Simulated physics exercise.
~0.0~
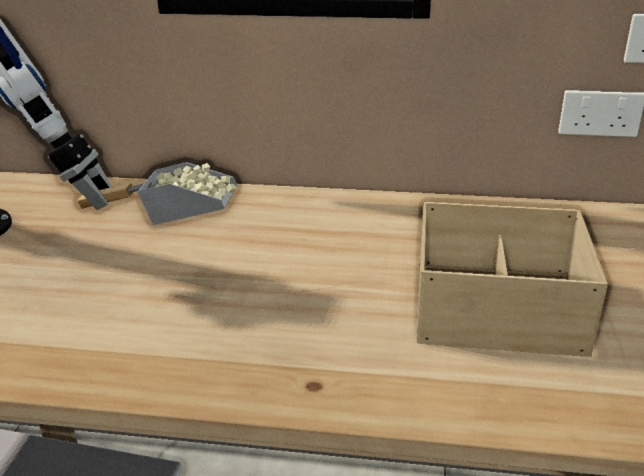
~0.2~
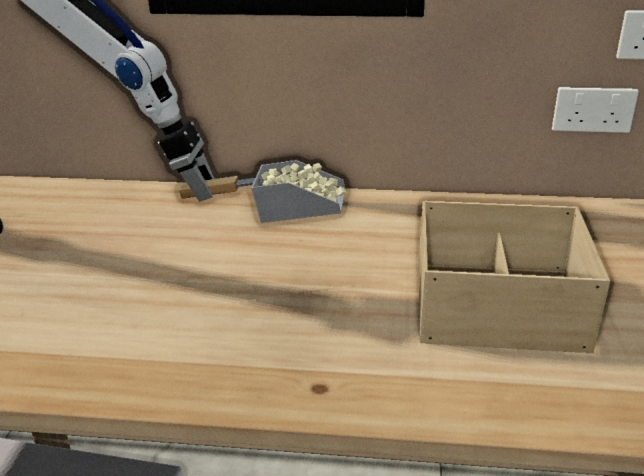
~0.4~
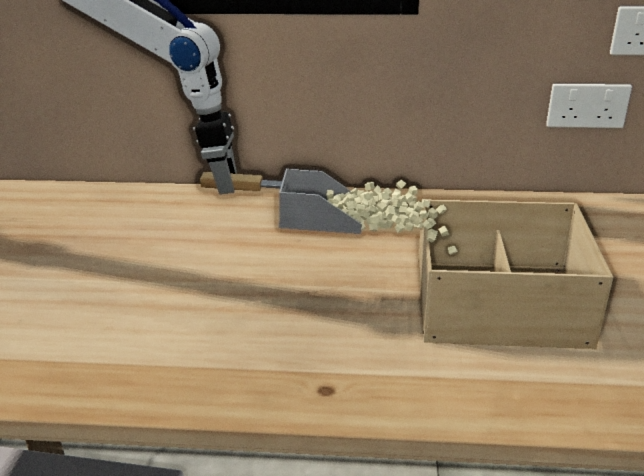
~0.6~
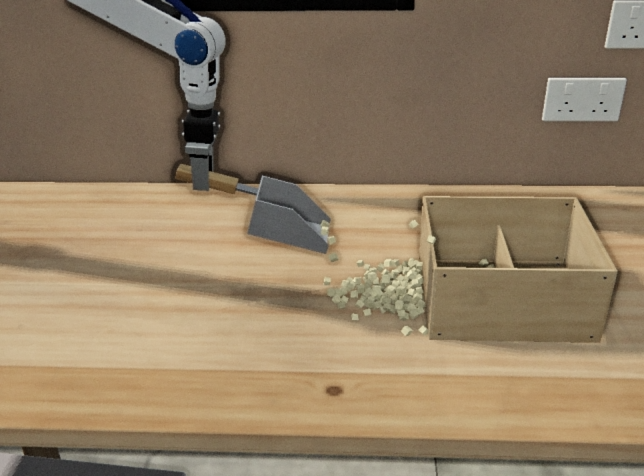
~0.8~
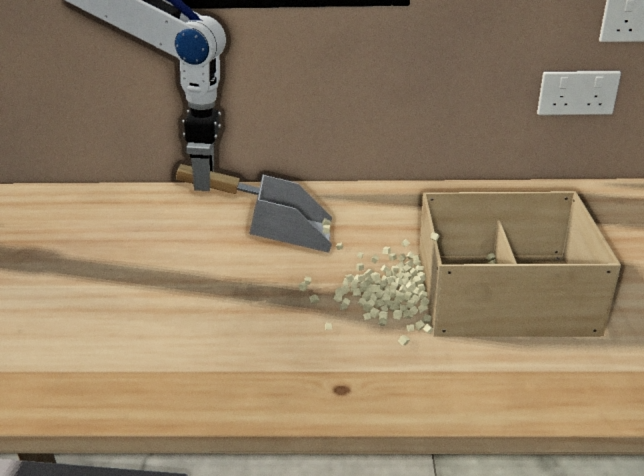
Pale cubes slide off a robot arm's scoop and mostly spill beside a wooden box.
